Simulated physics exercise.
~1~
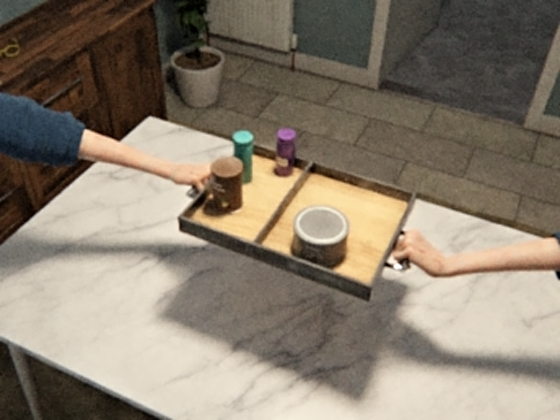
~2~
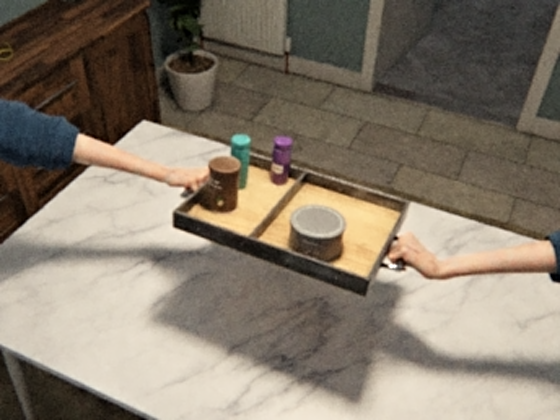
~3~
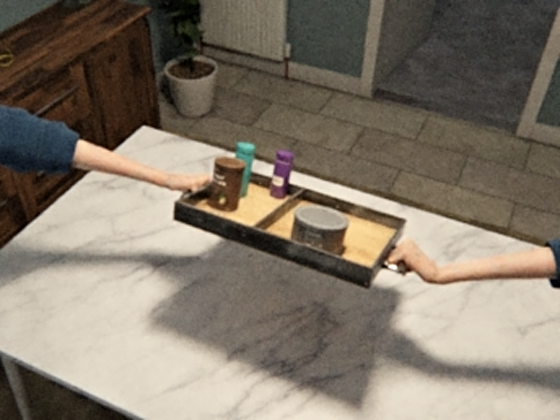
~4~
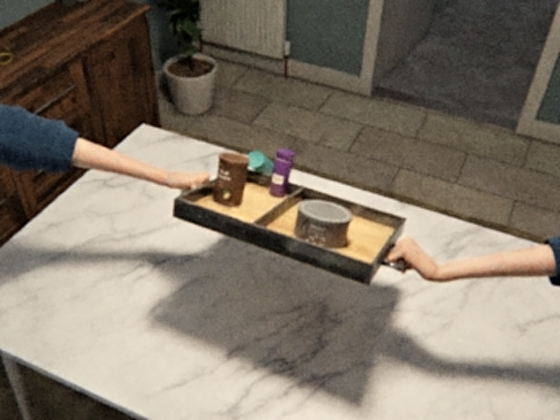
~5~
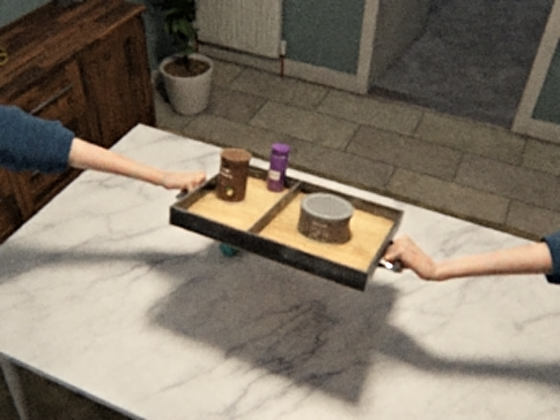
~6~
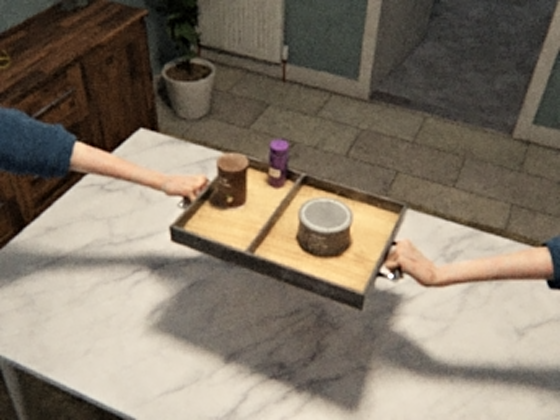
Two hands tip a tray away and level it, and the turquoise shaker falls off.
